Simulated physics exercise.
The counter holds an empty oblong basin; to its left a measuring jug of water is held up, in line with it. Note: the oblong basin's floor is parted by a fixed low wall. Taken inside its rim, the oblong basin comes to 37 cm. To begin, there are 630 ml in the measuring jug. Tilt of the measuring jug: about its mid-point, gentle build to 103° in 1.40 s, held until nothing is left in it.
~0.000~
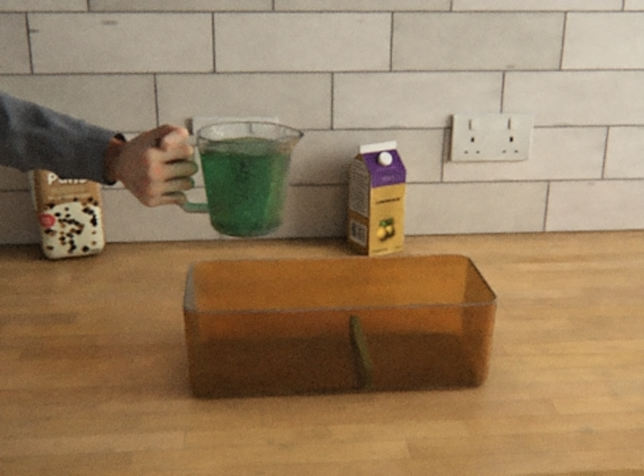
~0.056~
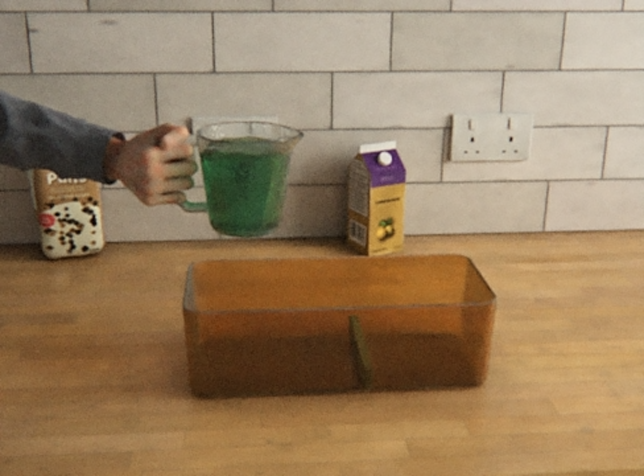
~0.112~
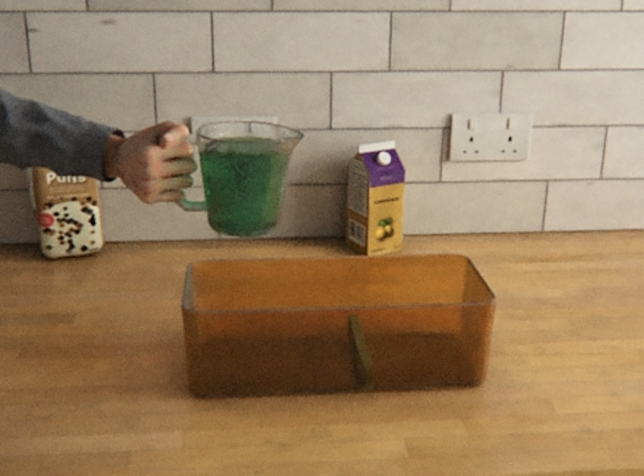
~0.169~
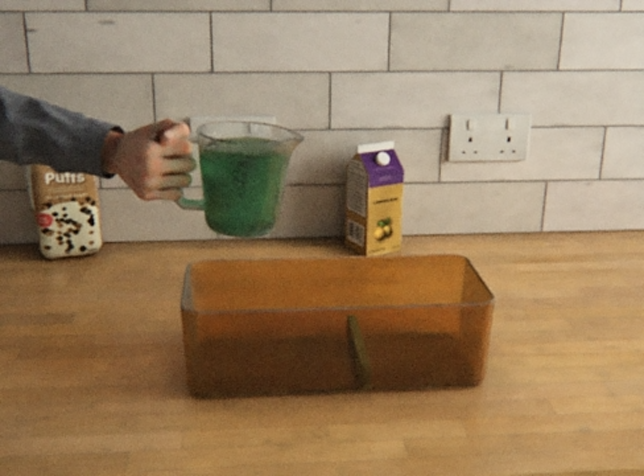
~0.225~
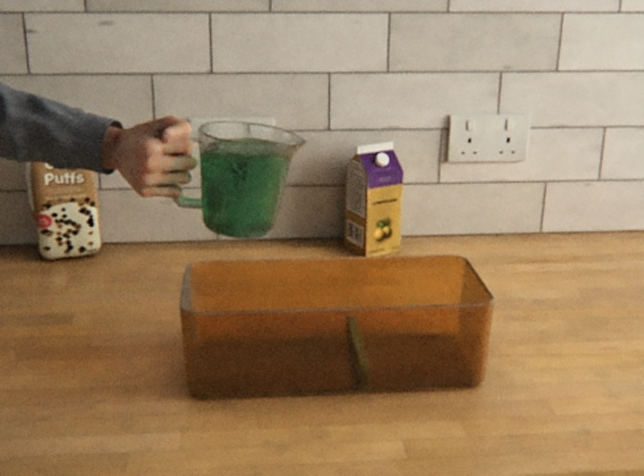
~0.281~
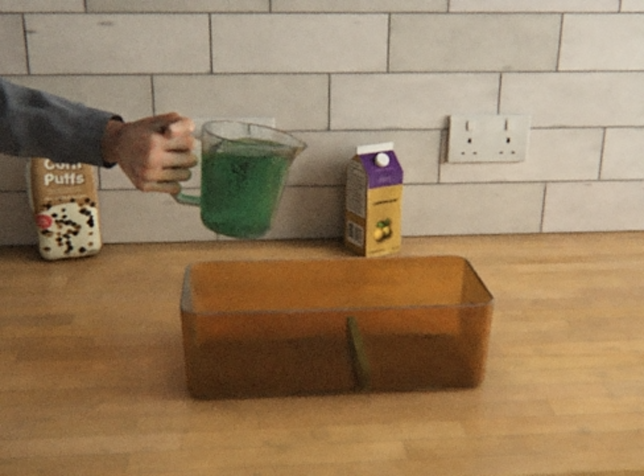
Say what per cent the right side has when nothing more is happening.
It has about 56 per cent.
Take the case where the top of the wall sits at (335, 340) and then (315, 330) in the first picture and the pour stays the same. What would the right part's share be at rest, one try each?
First try about 85 %, second try about 95 %.
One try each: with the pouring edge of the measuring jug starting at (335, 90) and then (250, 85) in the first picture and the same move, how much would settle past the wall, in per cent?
Roughly 85 per cent the first time and 10 per cent the second.
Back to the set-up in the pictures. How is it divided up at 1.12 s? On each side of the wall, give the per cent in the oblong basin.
Around 14 percent on the left and 46 on the right.
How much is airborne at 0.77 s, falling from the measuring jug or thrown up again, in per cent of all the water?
Estimate: Some 14 % of the total.
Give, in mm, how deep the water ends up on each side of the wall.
Around 8 mm deep on the left, around 16 mm deep on the right.
Then, 0.77 s in, the tilt is 59° and 79 per cent is still to pour, 1 is left of the wall and 5 right of it.
Then, 1.12 s in, the tilt is 93° and 25 per cent is still to pour, 13 is left of the wall and 46 right of it.
Then, 1.50 s in, the tilt is 103° and 1 per cent is still to pour, 39 is left of the wall and 57 right of it.
Then, 1.90 s in, the tilt is 103° and 0 per cent is still to pour, 42 is left of the wall and 56 right of it.
Finally, 43 per cent lies left of the wall, 56 right of it and 1 outside.
